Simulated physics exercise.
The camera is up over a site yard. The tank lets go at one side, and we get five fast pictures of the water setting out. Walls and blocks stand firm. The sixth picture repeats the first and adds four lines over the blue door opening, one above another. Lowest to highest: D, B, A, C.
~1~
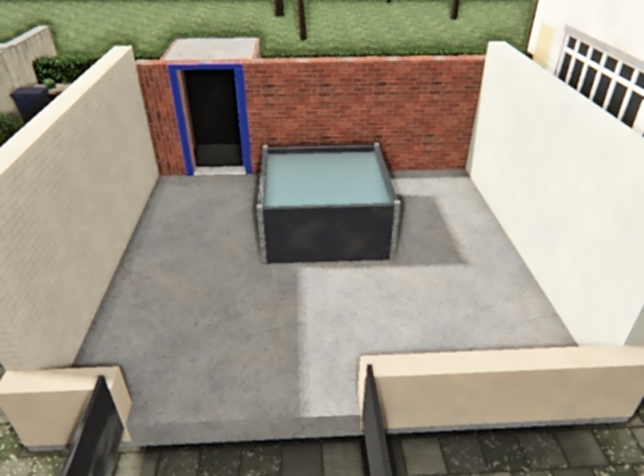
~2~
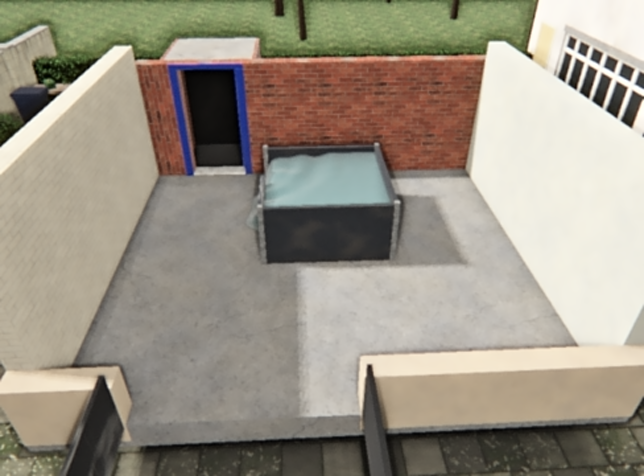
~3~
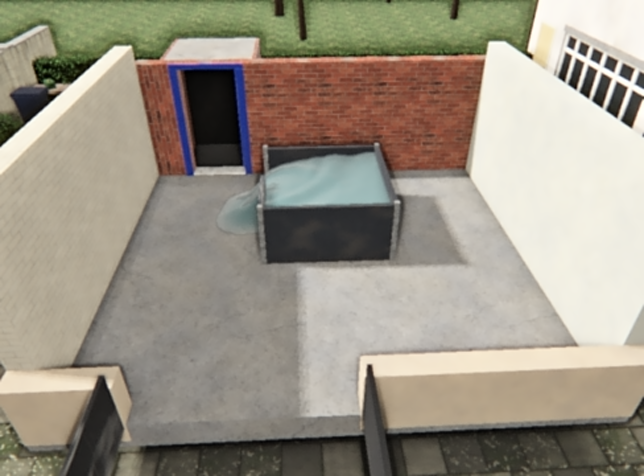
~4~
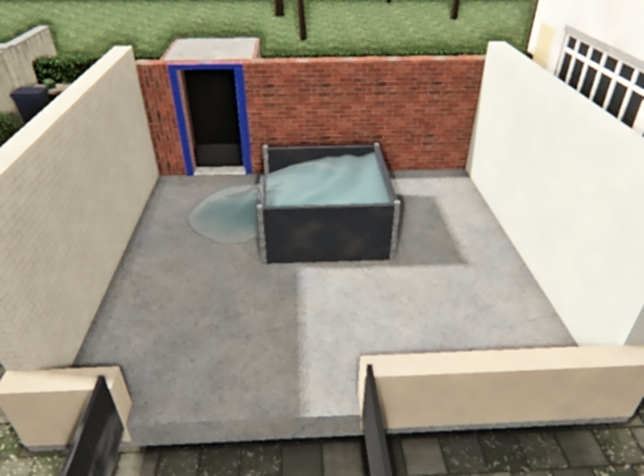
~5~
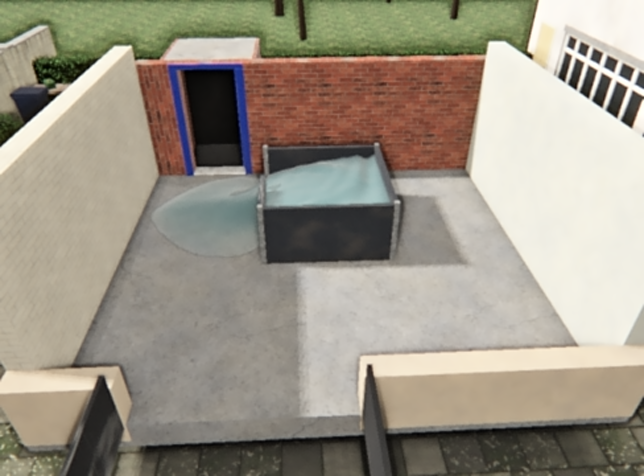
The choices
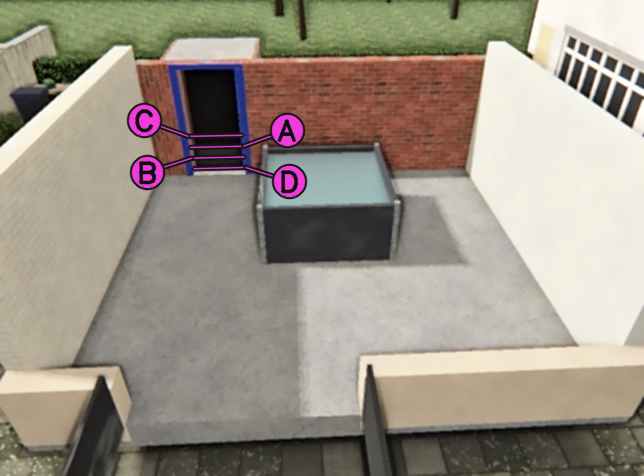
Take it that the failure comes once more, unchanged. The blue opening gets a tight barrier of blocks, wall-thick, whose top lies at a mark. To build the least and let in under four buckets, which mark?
B is the one.
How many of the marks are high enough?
Three of them.
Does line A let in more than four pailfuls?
No, that is safe.
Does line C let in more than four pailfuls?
No.
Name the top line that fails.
That is line D.
On the marked copy, A at (216, 146); B at (218, 157); C at (215, 135); D at (219, 168); from the bottom up D, B, A, C.
Choosing A, nothing gets over.
Choosing B, a splash gets over, under a bucket.
Choosing C, nothing gets over.
Choosing D, some 20 bucketfuls get in.
